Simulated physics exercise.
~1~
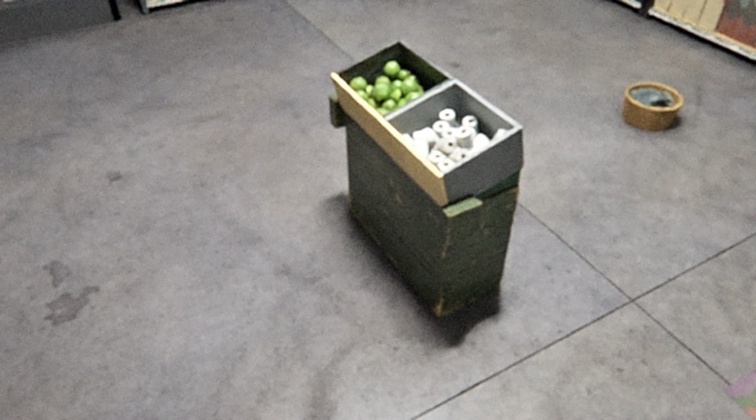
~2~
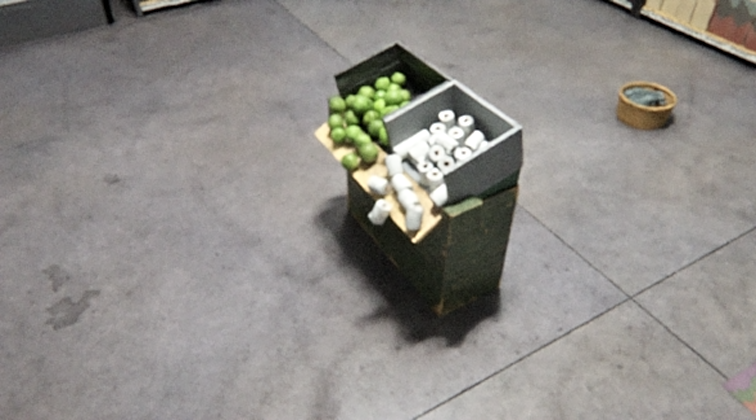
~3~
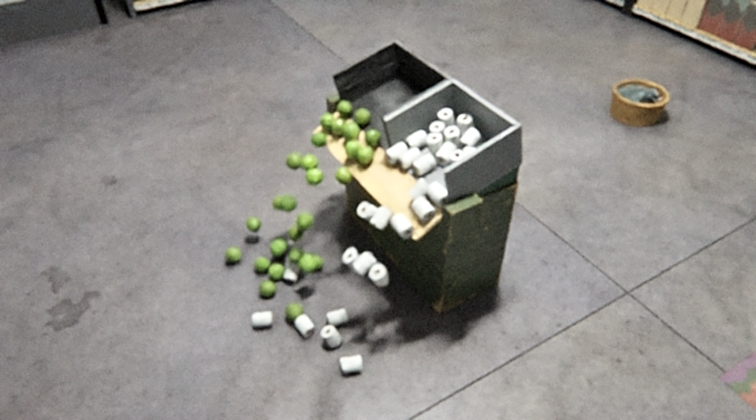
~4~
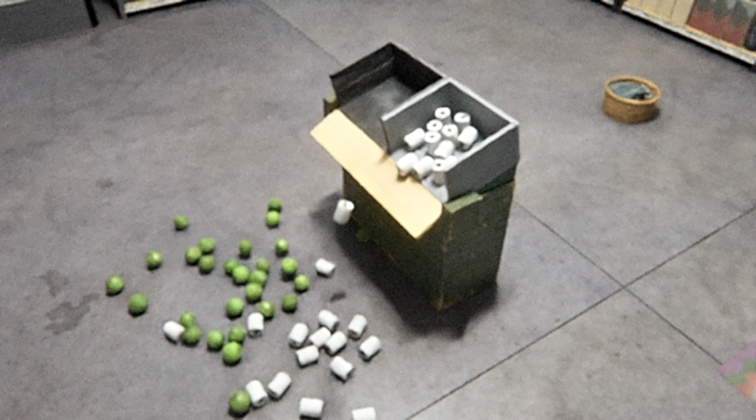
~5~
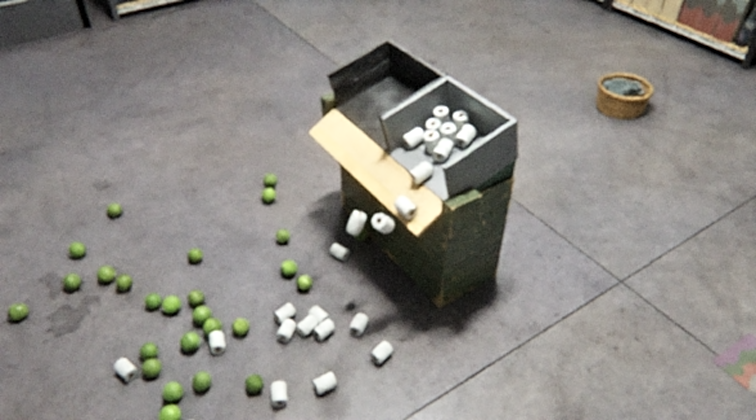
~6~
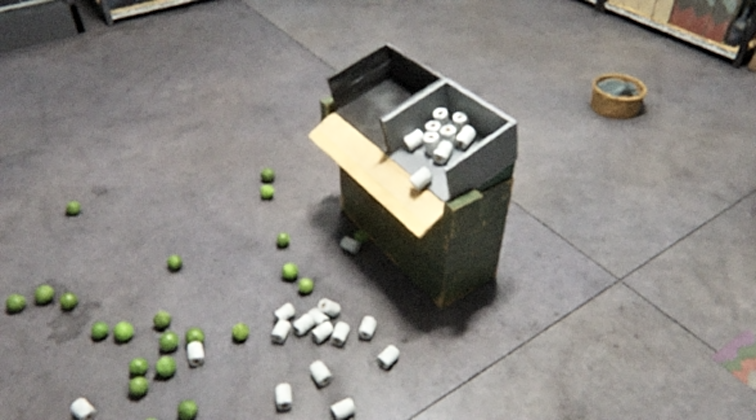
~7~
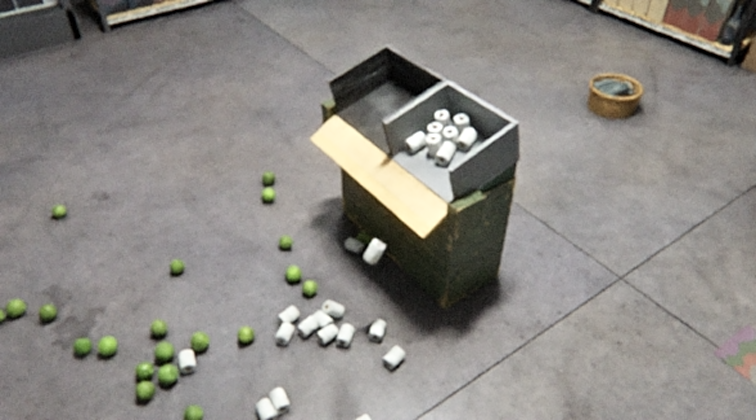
On a grey floor, a flap drops and all the apples and most rolls spill.
